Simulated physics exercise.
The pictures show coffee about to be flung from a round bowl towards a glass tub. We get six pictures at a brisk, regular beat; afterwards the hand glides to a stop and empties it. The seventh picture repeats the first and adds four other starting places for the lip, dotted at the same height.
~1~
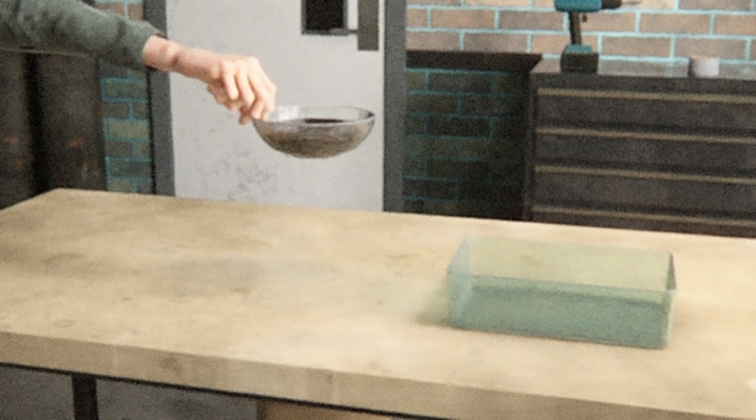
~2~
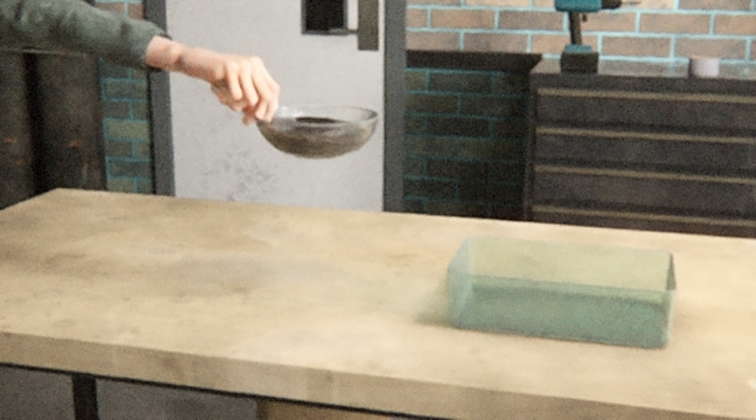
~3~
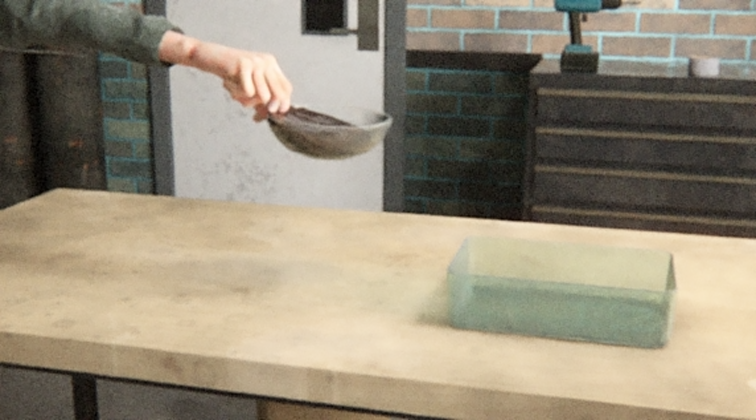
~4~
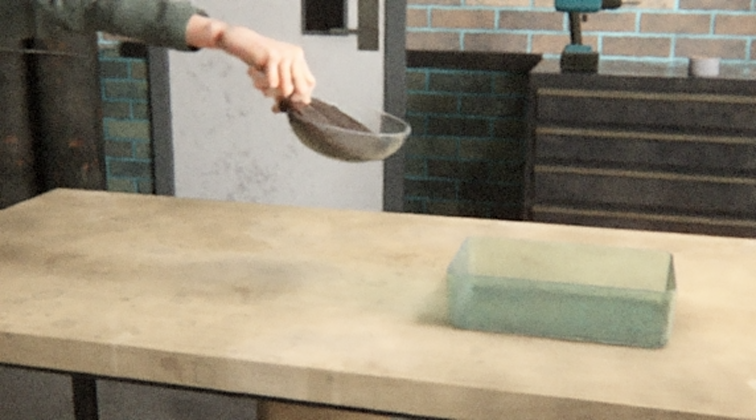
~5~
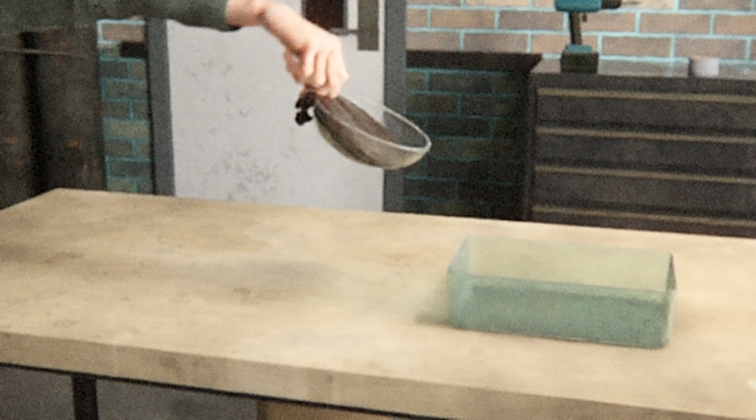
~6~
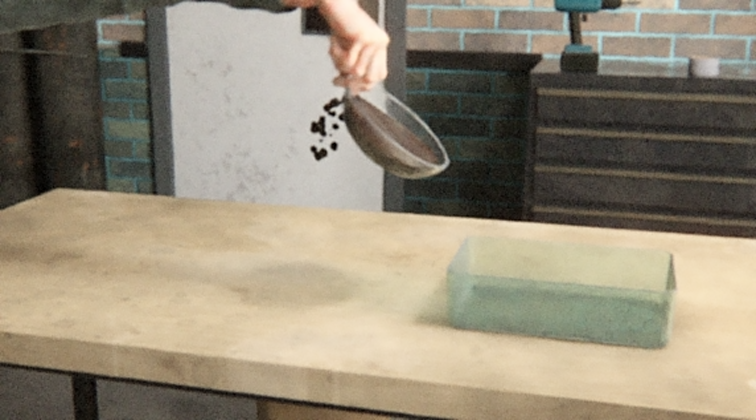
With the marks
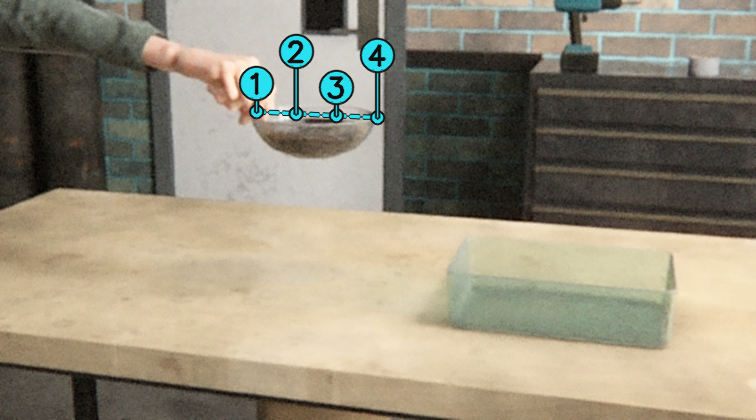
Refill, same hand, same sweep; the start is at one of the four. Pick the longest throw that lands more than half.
The limit is 2.
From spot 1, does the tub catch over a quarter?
No, less.
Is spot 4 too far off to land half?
No, that is safe.
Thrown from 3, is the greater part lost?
No.
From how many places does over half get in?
Three of the four.
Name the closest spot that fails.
It is 1.
In cyan, 1 at (256, 111); 2 at (296, 113); 3 at (336, 115); 4 at (377, 117).
Choosing 1, about 13 % lands in the tub, 80 % falls short and 7 % goes beside or beyond.
Choosing 2, about 67 % lands in the tub, 21 % falls short and 12 % goes beside or beyond.
Choosing 3, about 78 % lands in the tub, 9 % falls short and 13 % goes beside or beyond.
Choosing 4, about 66 % lands in the tub, 7 % falls short and 26 % goes beside or beyond.
